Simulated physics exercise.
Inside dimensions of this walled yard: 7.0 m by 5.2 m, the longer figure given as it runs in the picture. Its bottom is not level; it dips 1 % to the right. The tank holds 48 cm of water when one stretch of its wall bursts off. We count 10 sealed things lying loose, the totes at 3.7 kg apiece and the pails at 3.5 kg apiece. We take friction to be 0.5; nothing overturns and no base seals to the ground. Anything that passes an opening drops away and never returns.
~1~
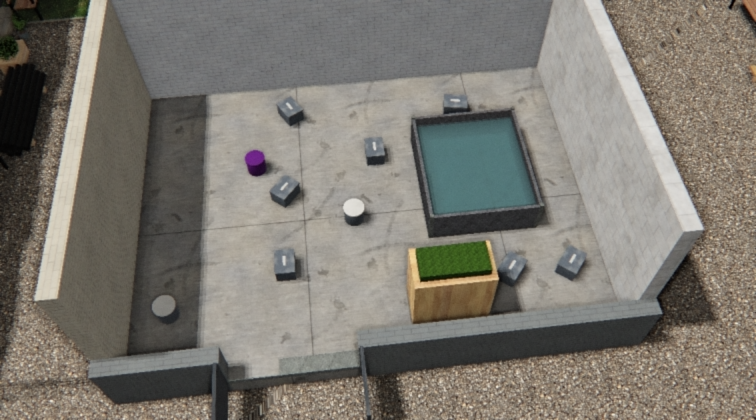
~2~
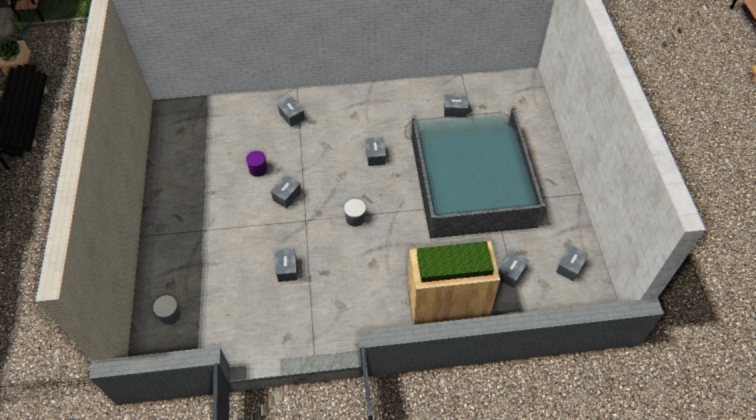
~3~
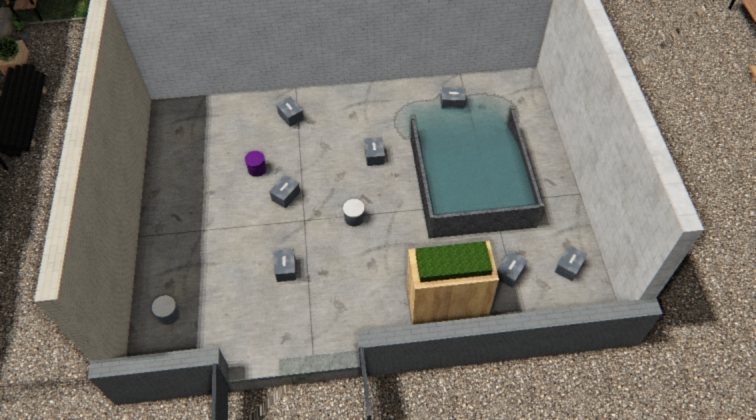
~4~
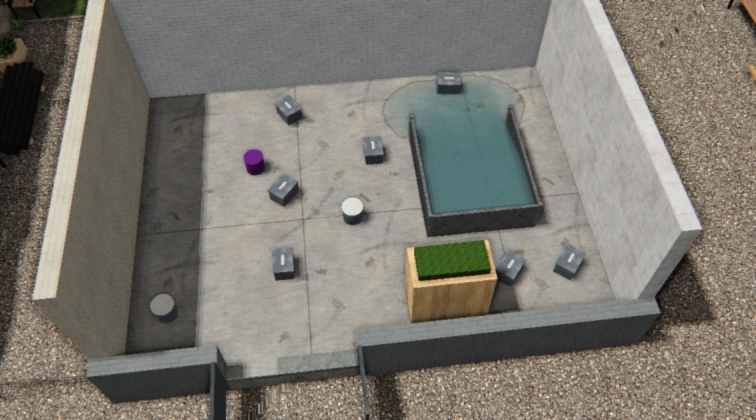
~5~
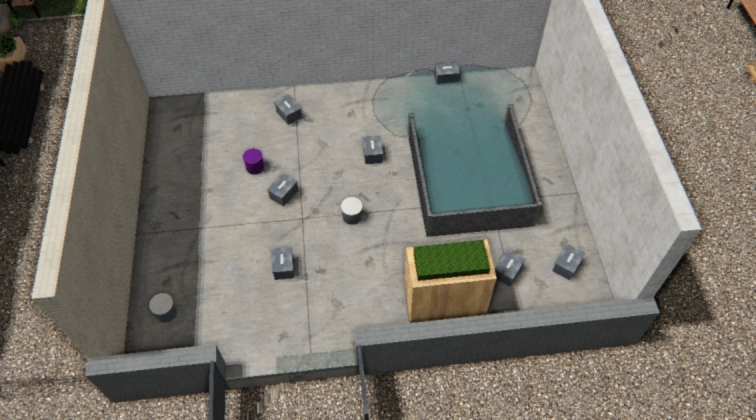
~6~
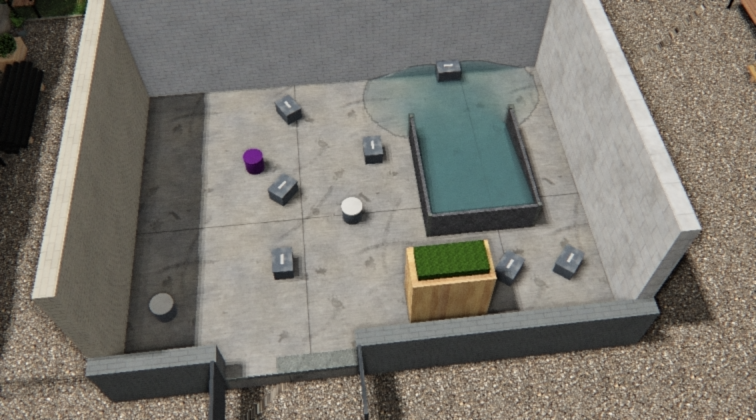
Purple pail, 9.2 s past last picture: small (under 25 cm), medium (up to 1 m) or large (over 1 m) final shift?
Large.
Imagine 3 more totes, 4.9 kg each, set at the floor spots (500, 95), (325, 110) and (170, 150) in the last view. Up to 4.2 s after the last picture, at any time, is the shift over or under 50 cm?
In turn: Past it, over, past it.
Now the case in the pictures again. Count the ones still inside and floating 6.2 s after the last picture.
Tally: 4 of them.
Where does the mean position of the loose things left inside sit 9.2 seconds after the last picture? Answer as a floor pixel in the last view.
(346, 233).
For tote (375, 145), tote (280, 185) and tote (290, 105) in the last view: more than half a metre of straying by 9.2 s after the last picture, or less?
First one stayed inside, second one went too far, third one went too far.
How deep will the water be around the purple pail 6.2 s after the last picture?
Depth: About 4 cm.
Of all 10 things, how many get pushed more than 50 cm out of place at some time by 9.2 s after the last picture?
The count comes to 8.
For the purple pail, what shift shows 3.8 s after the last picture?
I'd guess some 100 cm by then.
Then, 1.2 s after the last picture the purple pail is near (253, 156), 0.0 m from its start, aground; 0 of 10 are out; 1 afloat.
Then, 3.8 s after the last picture the purple pail is near (217, 198), 0.9 m from its start, aground; 0 of 10 are out; 3 afloat.
Then, 6.2 s after the last picture the purple pail is near (211, 225), 1.4 m from its start, aground; 0 of 10 are out; 4 afloat.
Then, 9.2 s after the last picture the purple pail is near (214, 237), 1.6 m from its start, aground; 1 of 10 are out; 5 afloat.
